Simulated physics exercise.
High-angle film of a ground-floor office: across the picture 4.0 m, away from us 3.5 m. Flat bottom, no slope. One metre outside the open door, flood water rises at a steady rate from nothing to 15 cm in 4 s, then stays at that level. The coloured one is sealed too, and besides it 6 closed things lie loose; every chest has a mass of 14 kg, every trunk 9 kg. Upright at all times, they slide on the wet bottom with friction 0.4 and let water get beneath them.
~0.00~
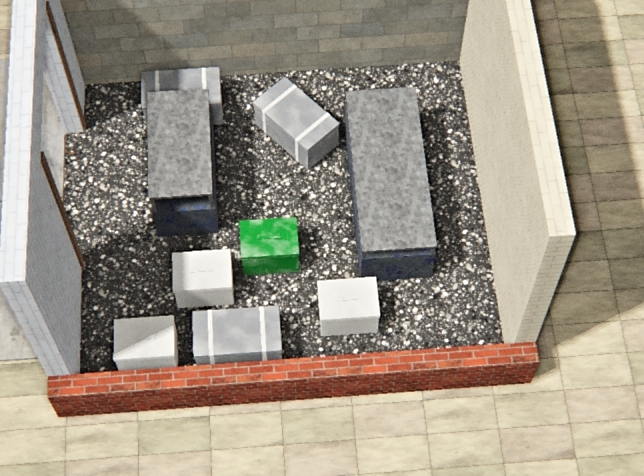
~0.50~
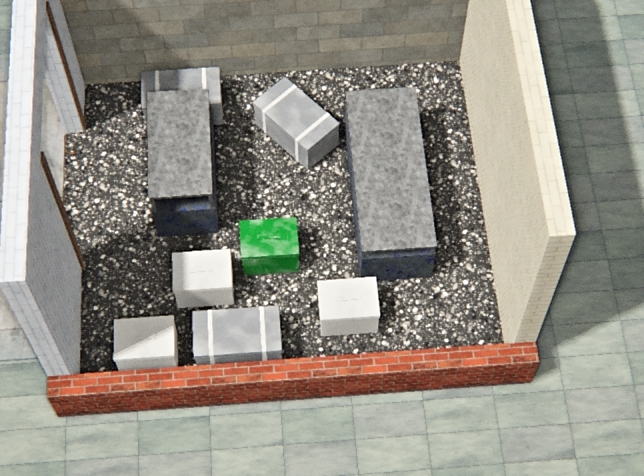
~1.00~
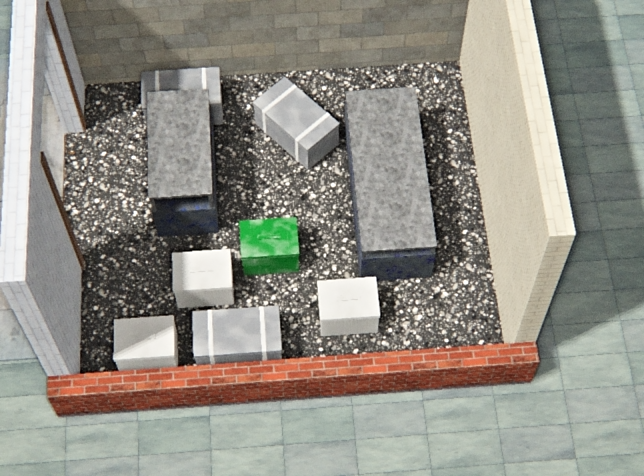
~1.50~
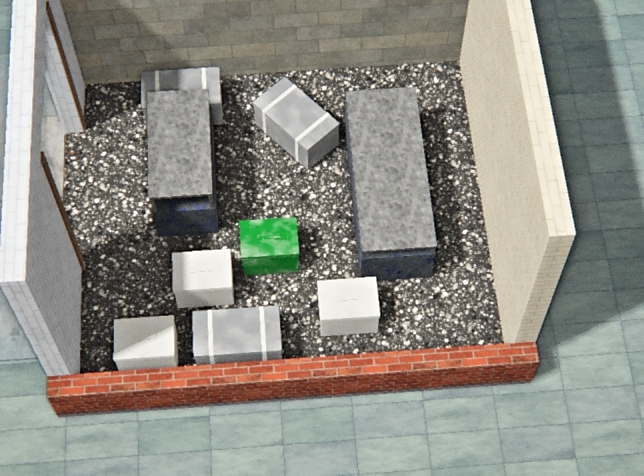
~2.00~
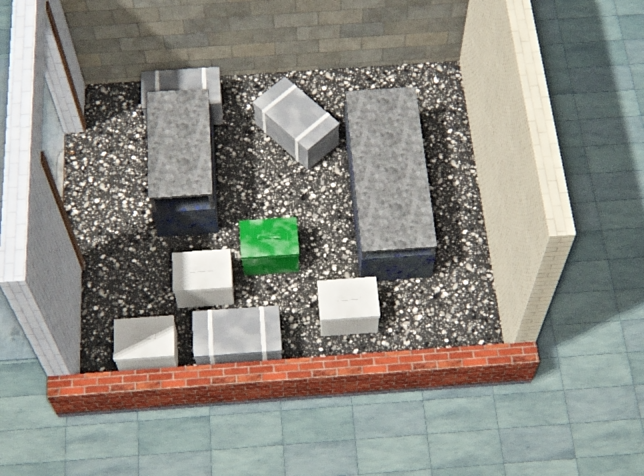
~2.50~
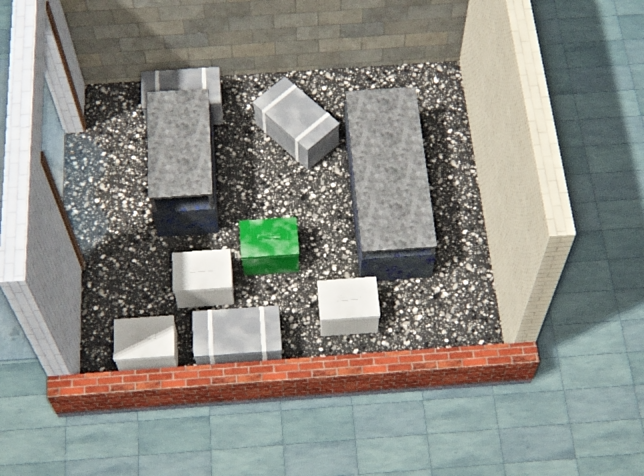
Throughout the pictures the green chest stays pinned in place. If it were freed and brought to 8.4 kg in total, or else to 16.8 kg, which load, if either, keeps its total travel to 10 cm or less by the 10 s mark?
Only 16.8 kg suffices.
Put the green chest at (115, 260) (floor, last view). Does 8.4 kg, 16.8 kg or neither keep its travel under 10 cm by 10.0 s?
Neither is enough.
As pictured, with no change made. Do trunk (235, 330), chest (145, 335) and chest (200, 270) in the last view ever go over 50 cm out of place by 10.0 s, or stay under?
In order: Above the mark, within the mark, above the mark.
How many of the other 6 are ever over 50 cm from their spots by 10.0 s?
3.
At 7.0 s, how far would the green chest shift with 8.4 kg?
It would be some 5 cm from its spot.
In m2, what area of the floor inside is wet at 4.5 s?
Wet area: Approx. 2.5 m2.
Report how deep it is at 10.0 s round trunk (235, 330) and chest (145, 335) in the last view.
First roughly 7 cm, second roughly 8 cm.
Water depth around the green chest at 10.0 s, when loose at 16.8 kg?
About 6 cm.
After 3.5 s the green chest would be 0 cm from its start with 8.4 kg and 0 cm from its start with 16.8 kg; 0 cm of water round it then.
After 4.5 s the green chest would be 0 cm from its start with 8.4 kg and 0 cm from its start with 16.8 kg; 0 cm of water round it then.
After 7.0 s the green chest would be 5 cm from its start with 8.4 kg and 0 cm from its start with 16.8 kg; 2 cm of water round it then.
After 10.0 s the green chest would be 41 cm from its start with 8.4 kg and 1 cm from its start with 16.8 kg; 6 cm of water round it then.
